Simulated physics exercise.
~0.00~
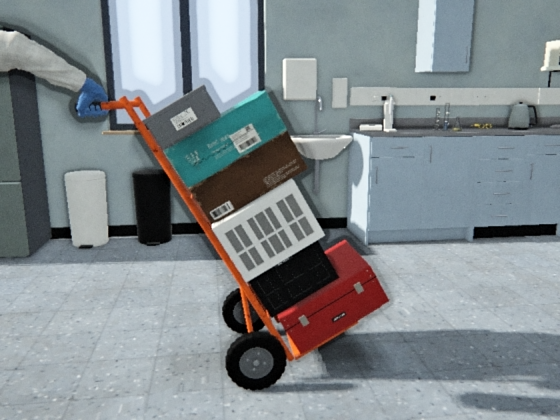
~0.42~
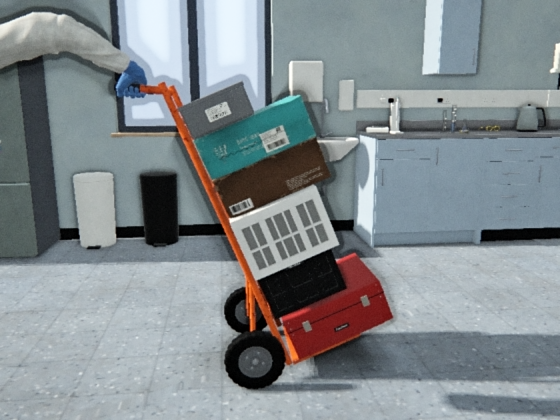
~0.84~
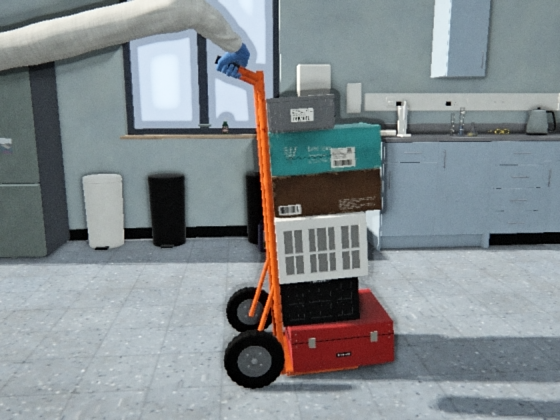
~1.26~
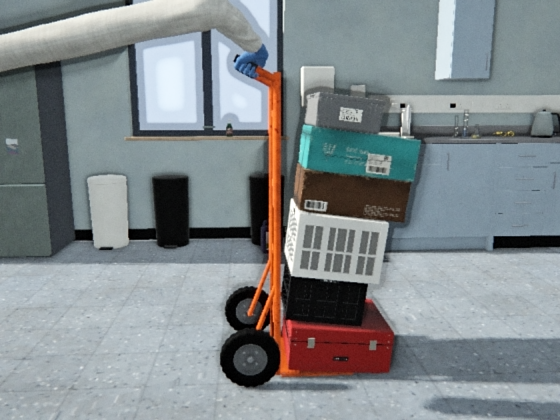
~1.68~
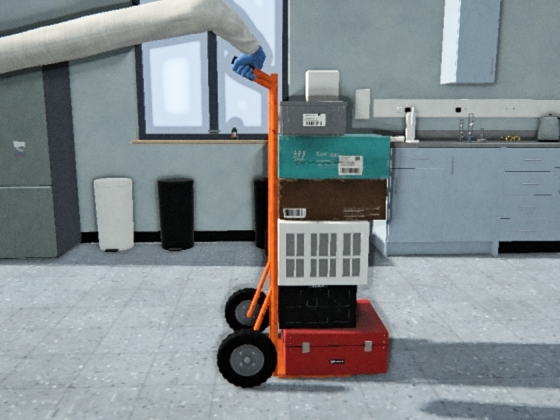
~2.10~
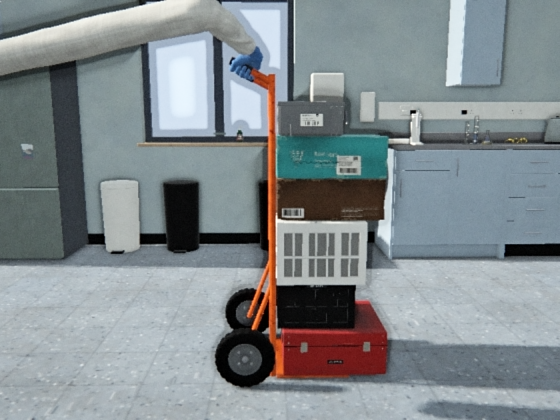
The clip shows a blue-gloved hand swinging an orange sack truck upright, carrying a red toolbox, black and white crates, a brown box, a turquoise parcel and a grey tote. The stack rocks away to the right, then settles back, staying piled beside the upright truck.
